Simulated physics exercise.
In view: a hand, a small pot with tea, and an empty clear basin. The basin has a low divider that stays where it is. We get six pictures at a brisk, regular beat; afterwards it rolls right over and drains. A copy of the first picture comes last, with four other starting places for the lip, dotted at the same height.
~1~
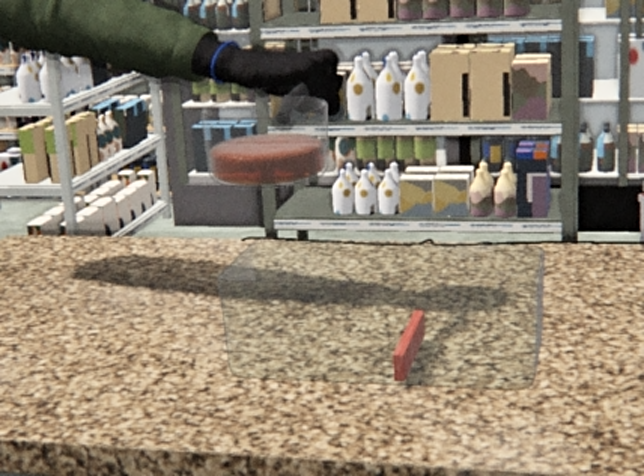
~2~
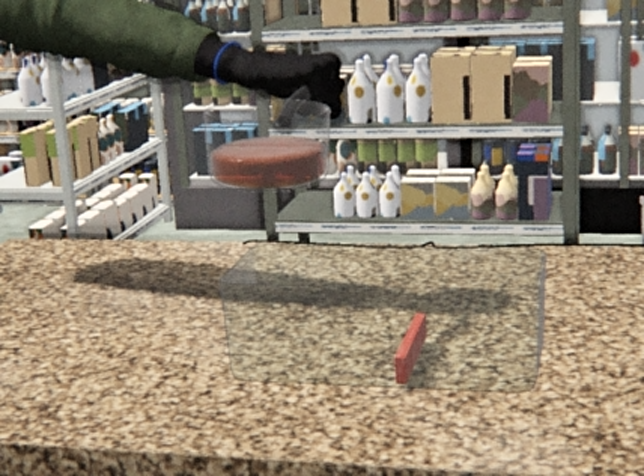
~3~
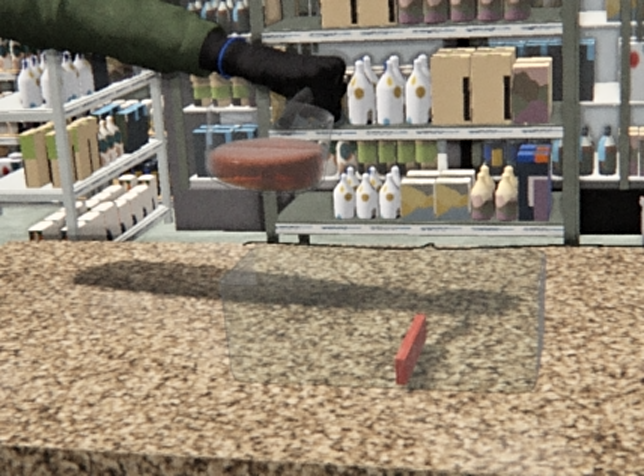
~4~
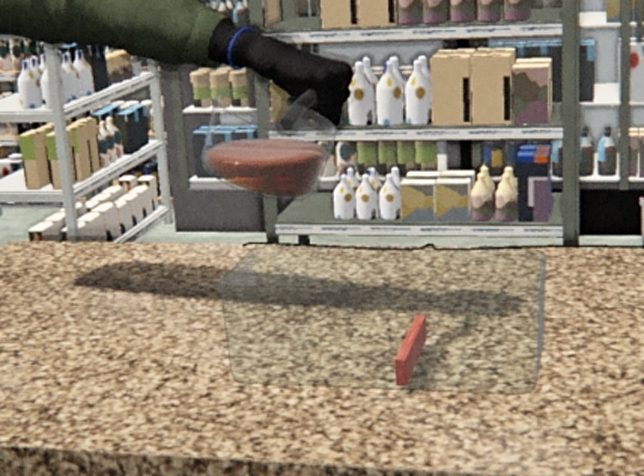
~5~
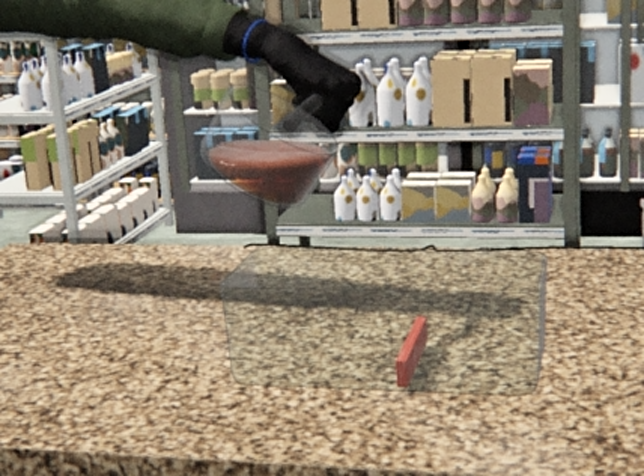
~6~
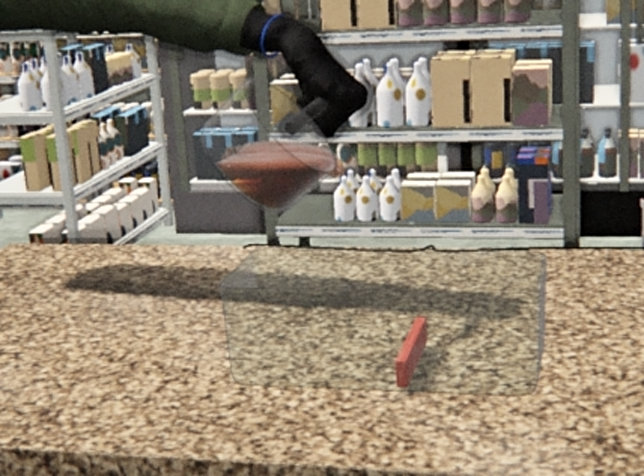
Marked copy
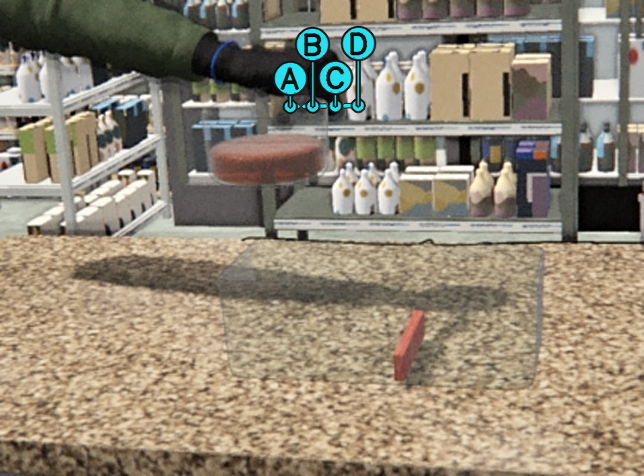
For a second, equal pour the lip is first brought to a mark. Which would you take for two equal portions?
D.
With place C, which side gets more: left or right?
More ends on the left.
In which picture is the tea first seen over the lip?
In picture 6.
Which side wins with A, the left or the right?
The left side.
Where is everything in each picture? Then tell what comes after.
Upright, lip at (322, 106); basin from (231, 374) to (535, 388); top of the wall at (409, 332); nothing has left yet, in the first picture.
Tipped about 2°, lip at (325, 111); nothing has left yet, in the second picture.
Tipped about 9°, lip at (329, 120); nothing has left yet, in the third picture.
Tipped about 20°, lip at (333, 133); nothing has left yet, in the fourth picture.
Tipped about 34°, lip at (335, 151); nothing has left yet, in the fifth picture.
Tipped about 49°, lip at (332, 168); tea is over the lip, down to (337, 174), in the sixth picture.
In cyan, A at (290, 106); B at (312, 106); C at (335, 105); D at (358, 105).
With A, about 90 % ends left of the wall and 10 % right of it.
With B, about 92 % ends left of the wall and 7 % right of it.
With C, about 85 % ends left of the wall and 14 % right of it.
With D, about 45 % ends left of the wall and 54 % right of it.
